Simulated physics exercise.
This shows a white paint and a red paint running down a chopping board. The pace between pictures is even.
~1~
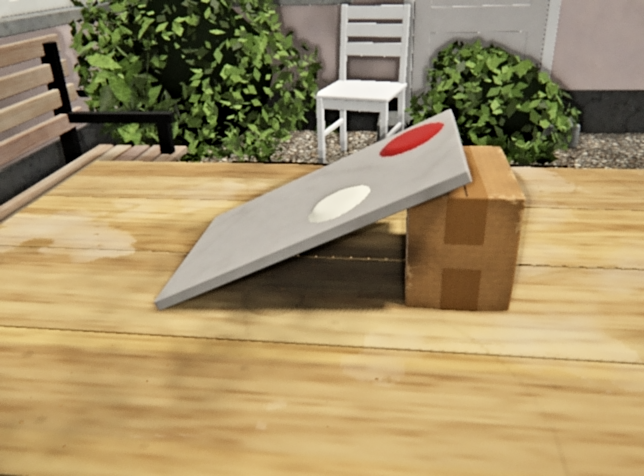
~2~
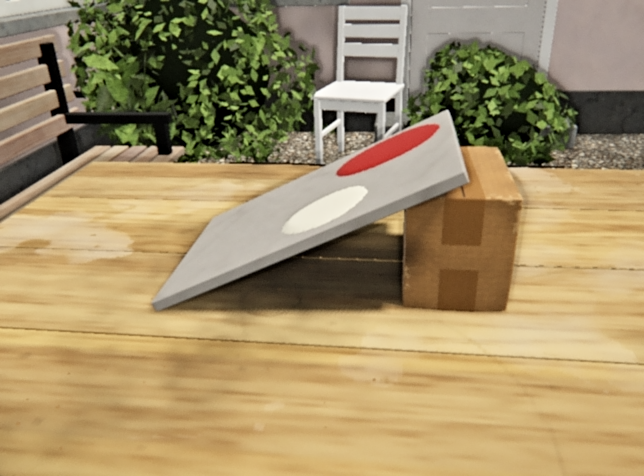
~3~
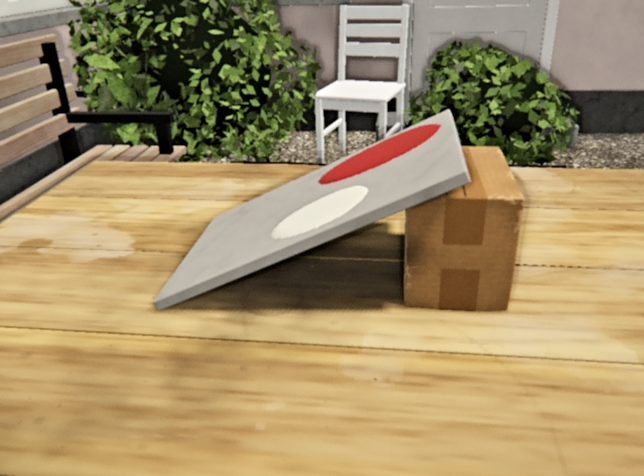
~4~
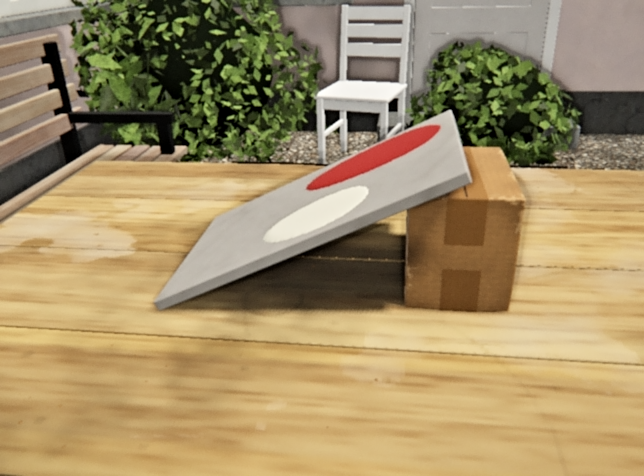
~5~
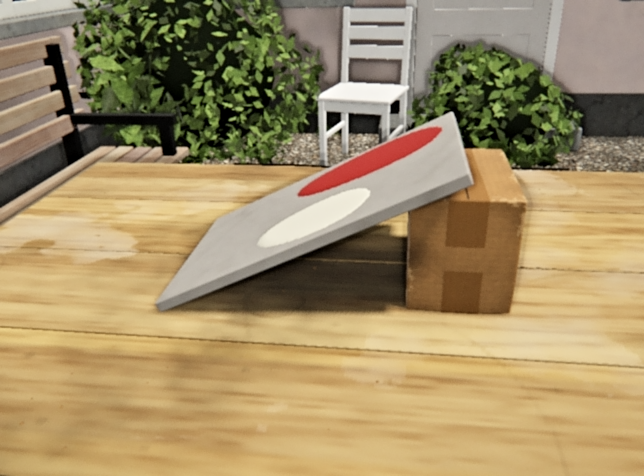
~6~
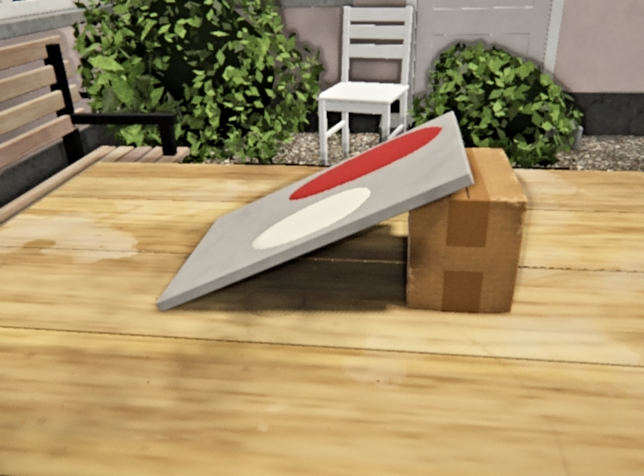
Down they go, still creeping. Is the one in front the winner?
No - the back one is.
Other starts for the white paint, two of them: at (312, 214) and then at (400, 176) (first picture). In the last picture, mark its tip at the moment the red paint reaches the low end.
Tip, last view - start 1: (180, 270), start 2: (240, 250).
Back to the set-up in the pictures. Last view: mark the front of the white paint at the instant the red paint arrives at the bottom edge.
At that moment the tip sits close to (196, 266).
Shortly, the white paint is three quarters of the way down; the red paint is three quarters of the way down.
Then, the white paint is close to the edge; the red paint is close to the edge.
At the finish, the white paint is close to the edge; the red paint is at the low edge.
